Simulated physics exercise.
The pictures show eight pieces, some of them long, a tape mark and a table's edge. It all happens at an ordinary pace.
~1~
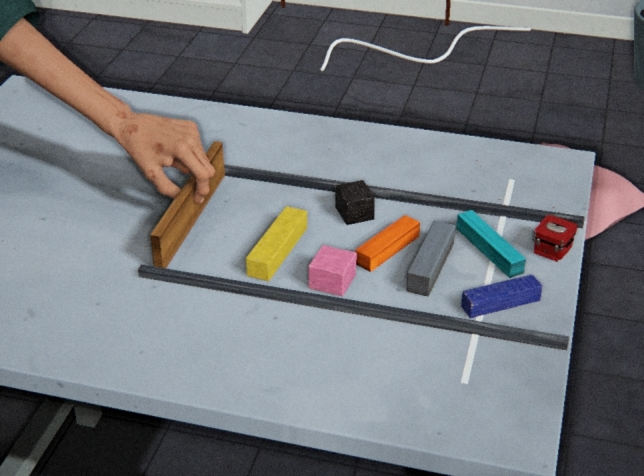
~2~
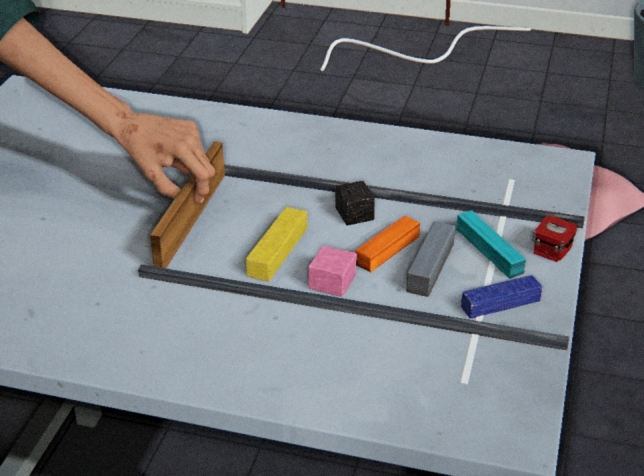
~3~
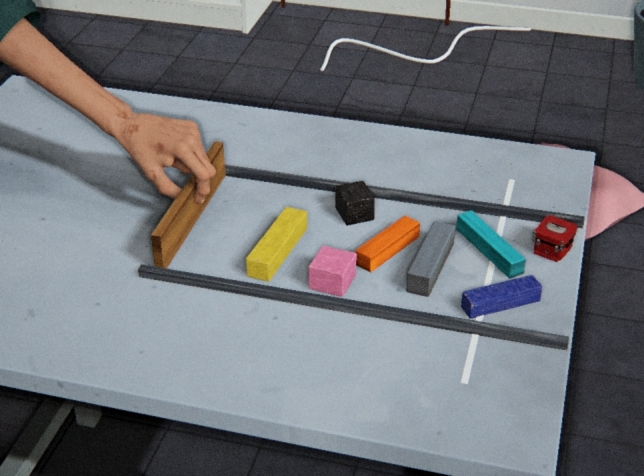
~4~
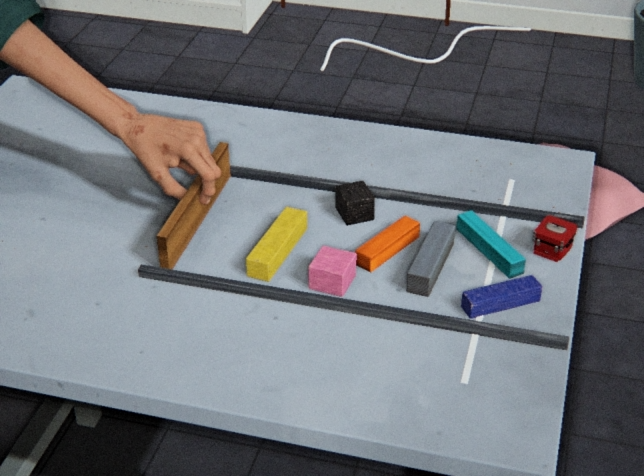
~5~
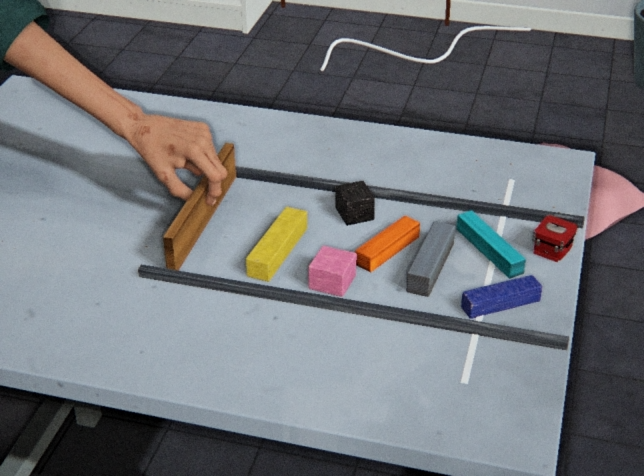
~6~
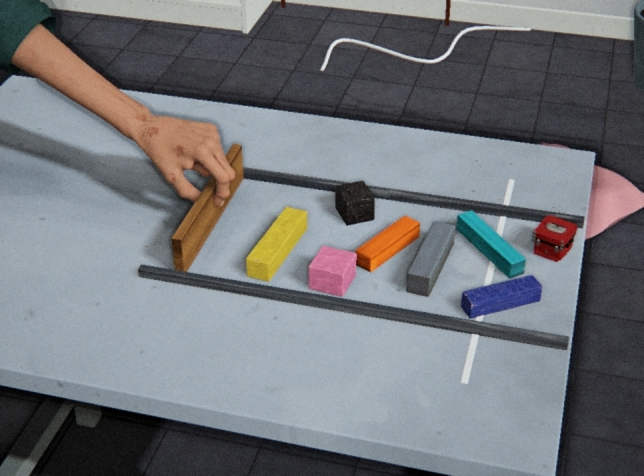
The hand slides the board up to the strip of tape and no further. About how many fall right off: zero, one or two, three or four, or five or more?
Outcome: The number that fall off is one or two.
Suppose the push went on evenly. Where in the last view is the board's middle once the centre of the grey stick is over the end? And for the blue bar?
Its middle is around (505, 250) and around (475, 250).
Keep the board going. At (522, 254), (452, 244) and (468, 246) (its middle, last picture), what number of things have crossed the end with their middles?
It would be 4, 0 and 0.
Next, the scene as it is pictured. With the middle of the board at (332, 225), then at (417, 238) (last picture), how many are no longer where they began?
By then 3, and 7.
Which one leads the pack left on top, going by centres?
Foremost is the red case.
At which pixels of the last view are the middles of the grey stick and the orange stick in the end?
The grey stick at (561, 280), the orange stick at (531, 268).
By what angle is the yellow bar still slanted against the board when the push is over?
Some 0 degrees.
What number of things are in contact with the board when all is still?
The number is 2.
A little later, none off yet; red case at rest near (554, 239); blue bar at rest near (502, 296); turquoise stick at rest near (490, 243).
When it is over, the number that fall off is one or two; down, blue bar.
